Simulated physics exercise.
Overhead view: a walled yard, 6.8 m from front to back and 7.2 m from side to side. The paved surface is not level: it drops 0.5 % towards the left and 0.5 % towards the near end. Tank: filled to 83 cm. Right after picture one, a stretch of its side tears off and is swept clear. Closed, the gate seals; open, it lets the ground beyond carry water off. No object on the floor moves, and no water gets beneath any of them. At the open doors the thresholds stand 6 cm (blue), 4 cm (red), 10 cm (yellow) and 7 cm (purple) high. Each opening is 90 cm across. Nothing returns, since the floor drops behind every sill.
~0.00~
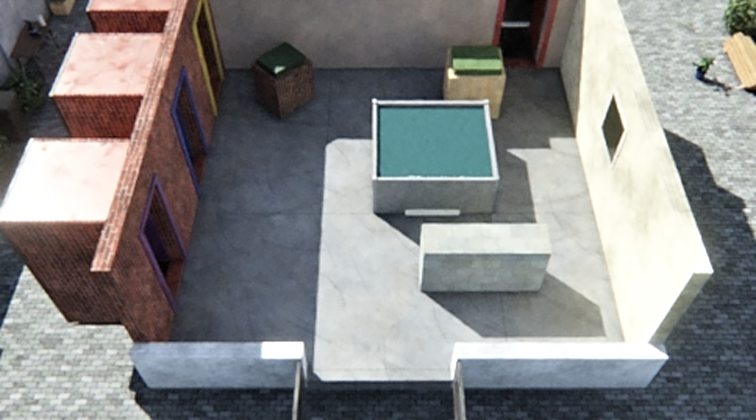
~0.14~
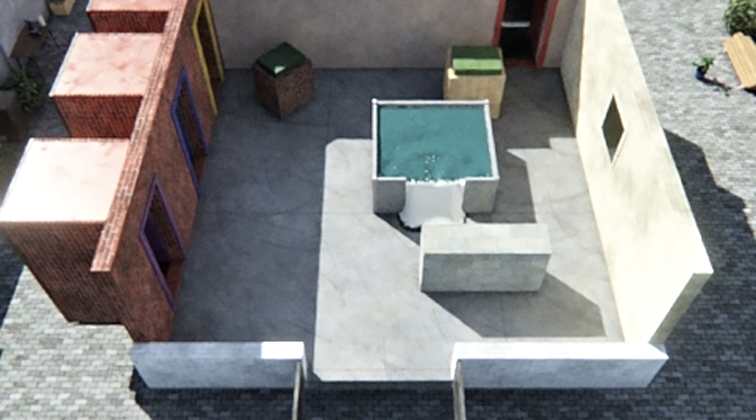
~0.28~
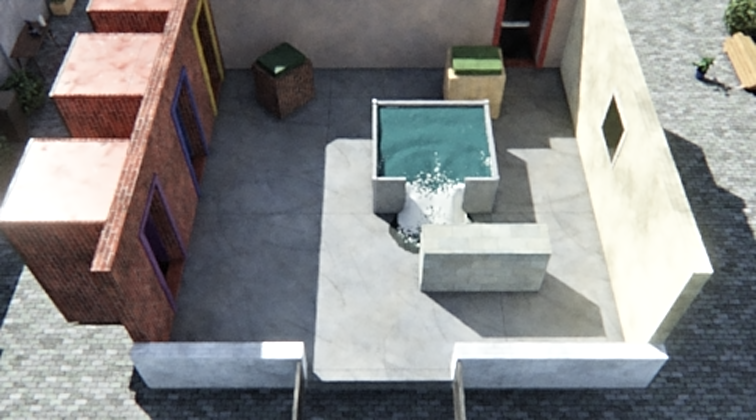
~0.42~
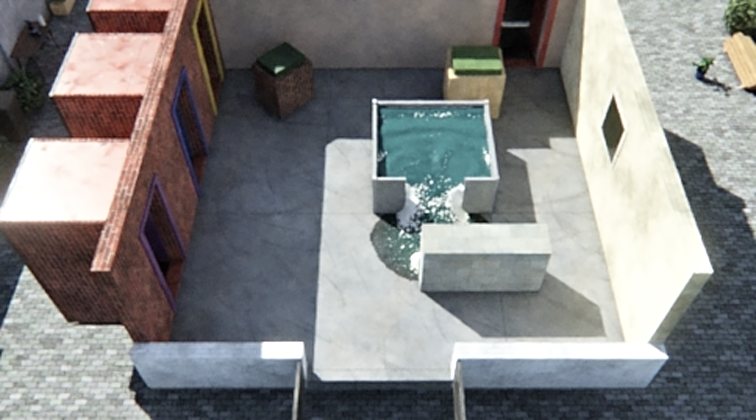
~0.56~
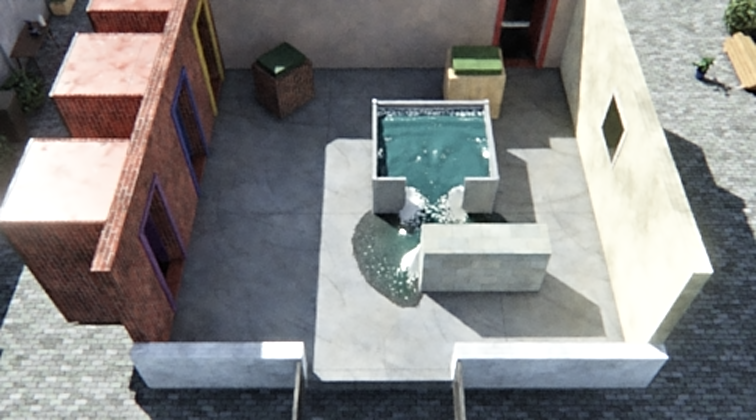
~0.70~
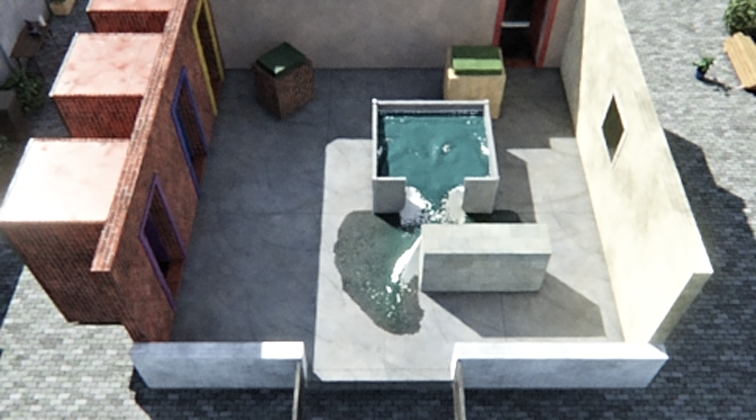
In the video, a square tank of still teal water in a walled yard opens on its near side, and water gushes out against a low pale block, then spreads across the paving to the left and toward the viewer.
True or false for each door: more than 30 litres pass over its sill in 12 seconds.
Per door: The blue door: False; the red door: True; the yellow door: False; the purple door: True.
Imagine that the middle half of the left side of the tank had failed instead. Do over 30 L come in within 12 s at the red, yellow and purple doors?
Red falls short; yellow exceeds; purple exceeds.
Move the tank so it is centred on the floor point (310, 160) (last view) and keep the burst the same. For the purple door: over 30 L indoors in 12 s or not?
With that change, the limit at the purple door is surpassed.
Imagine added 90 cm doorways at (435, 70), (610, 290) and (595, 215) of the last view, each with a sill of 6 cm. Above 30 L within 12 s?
Per doorway, in order: Insufficient / sufficient / sufficient.
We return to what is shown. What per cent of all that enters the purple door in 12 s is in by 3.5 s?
Some 40 per cent by then.
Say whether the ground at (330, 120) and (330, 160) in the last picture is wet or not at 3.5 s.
I'd call them spared and then spared.
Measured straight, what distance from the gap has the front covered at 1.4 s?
4.0 m.
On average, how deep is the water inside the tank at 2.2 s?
The average depth is around 44 cm.
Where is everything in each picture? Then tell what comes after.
Still water, 83 cm deep, in the tank at (433, 142), in the first picture.
The front is at (404, 223), 0.6 m from the gap at (433, 199); 0.3 m2 of floor is under water; 83 cm left at the back of the tank, in the second picture.
The front is at a hidden place, 0.9 m from the gap at (433, 200); 0.9 m2 of floor is under water; 83 cm left at the back of the tank, in the third picture.
Water pours out at (433, 201) and has run 1.4 m, to (409, 275); typically 12 cm deep outside, 78 cm at the tank's back, in the fourth picture.
The front is at (399, 300), 1.9 m from the gap at (433, 201); 3.0 m2 of floor is under water; 70 cm left at the back of the tank, in the fifth picture.
The front is at (399, 330), 2.5 m from the gap at (433, 200); 4.0 m2 of floor is under water; 71 cm left at the back of the tank, in the sixth picture.
After 1.4 s water covers 20 % of the floor and is deepest (57 cm) near (440, 257); blue door not reached, red door not reached, yellow door not reached, purple door not reached.
After 2.2 s water covers 40 % of the floor and is deepest (44 cm) near (165, 365); blue door not reached, red door not reached, yellow door not reached, purple door 4 cm at the sill, 0 L in.
After 3.5 s water covers 55 % of the floor and is deepest (32 cm) near (429, 257); blue door not reached, red door 10 cm at the sill, 5 L in, yellow door not reached, purple door 14 cm at the sill, 41 L in.
After 7.0 s water covers 90 % of the floor and is deepest (16 cm) near (429, 257); blue door 4 cm at the sill, 0 L in, red door 9 cm at the sill, 125 L in, yellow door 5 cm at the sill, 0 L in, purple door 10 cm at the sill, 88 L in.
After 12.0 s water covers 95 % of the floor and is deepest (10 cm) near (210, 142); blue door 4 cm at the sill, 0 L in, red door 4 cm at the sill, 157 L in, yellow door 9 cm at the sill, 0 L in, purple door 7 cm at the sill, 104 L in.
